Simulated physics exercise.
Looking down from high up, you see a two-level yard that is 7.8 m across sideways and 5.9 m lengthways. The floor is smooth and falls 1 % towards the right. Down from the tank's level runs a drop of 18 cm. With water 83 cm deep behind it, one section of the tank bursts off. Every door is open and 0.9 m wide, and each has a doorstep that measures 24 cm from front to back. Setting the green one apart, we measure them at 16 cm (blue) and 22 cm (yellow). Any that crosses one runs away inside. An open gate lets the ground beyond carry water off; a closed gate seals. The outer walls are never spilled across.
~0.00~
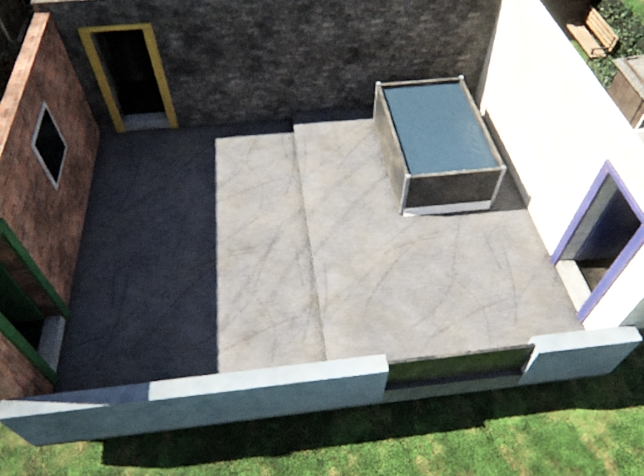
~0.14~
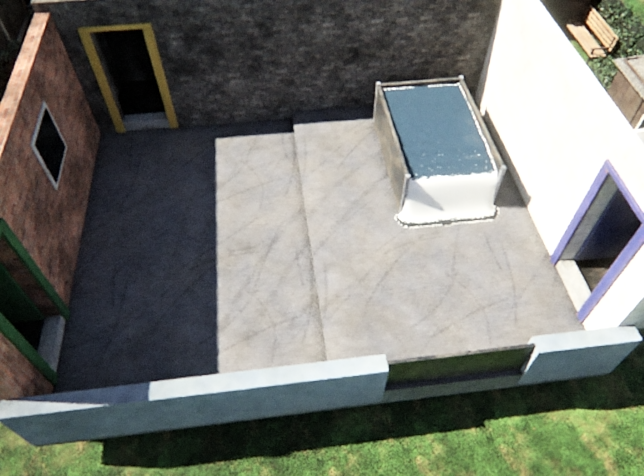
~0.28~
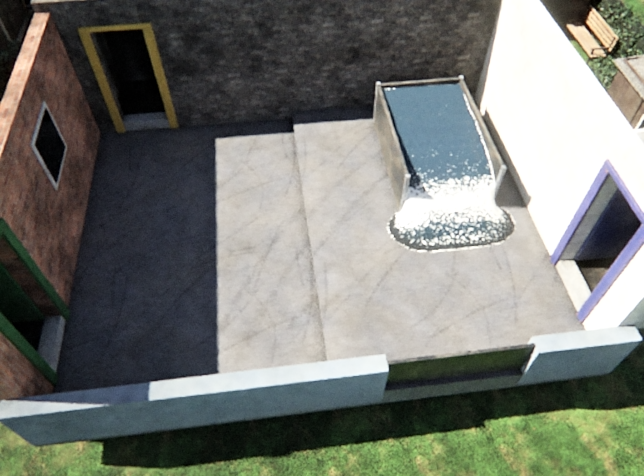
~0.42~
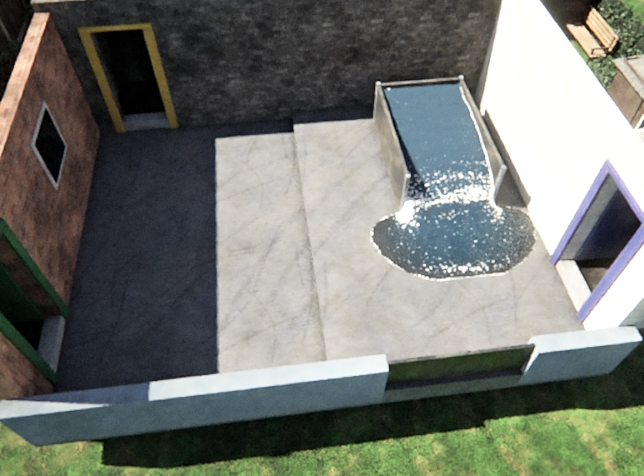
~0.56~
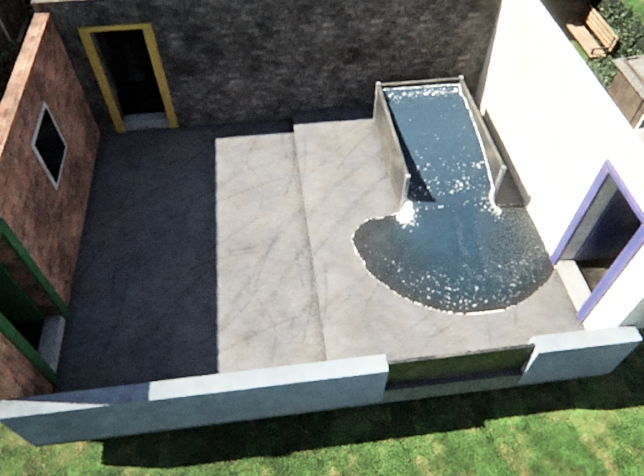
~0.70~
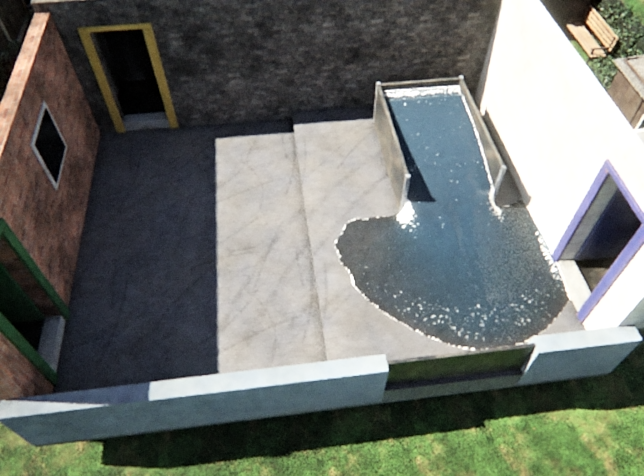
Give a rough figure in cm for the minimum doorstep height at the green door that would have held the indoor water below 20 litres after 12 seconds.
17 cm.
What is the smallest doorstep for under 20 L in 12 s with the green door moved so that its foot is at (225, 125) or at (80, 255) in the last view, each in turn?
Roughly 8.5 cm, then roughly 8.0 cm.
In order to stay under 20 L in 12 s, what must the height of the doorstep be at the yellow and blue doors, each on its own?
You'd want some 12.0 cm at yellow and some 33 cm at blue.
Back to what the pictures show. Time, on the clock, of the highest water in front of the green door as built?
Crest at t of about 4.0 s.
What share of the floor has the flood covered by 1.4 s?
Around 25 per cent of the free floor.
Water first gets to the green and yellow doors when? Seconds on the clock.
Green 3.2 s, yellow 5.5 s.
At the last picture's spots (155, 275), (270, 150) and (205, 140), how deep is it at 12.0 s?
That's 7, 13 and 12 cm, in the order given.
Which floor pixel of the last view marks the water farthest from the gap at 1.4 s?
The tip of the flood lies near (324, 386).
After 1.4 s water covers 25 % of the floor, deepest (56 cm) near (588, 338); it has not reached the green door.
After 3.0 s water covers 40 % of the floor, deepest (33 cm) near (559, 278); it has not reached the green door.
After 12.0 s water covers 95 % of the floor, deepest (20 cm) near (273, 392); 4 cm at the green door, 14 litres in over its 18 cm doorstep.
At the green door as built, the water arrived by 3.2 s and peaked near 24 cm at 4.2 s.
With a doorstep of 14.5 cm, 43 litres would have come in within the 12 s; with 19.5 cm, 8 litres. So under 20 litres takes about 17 cm.
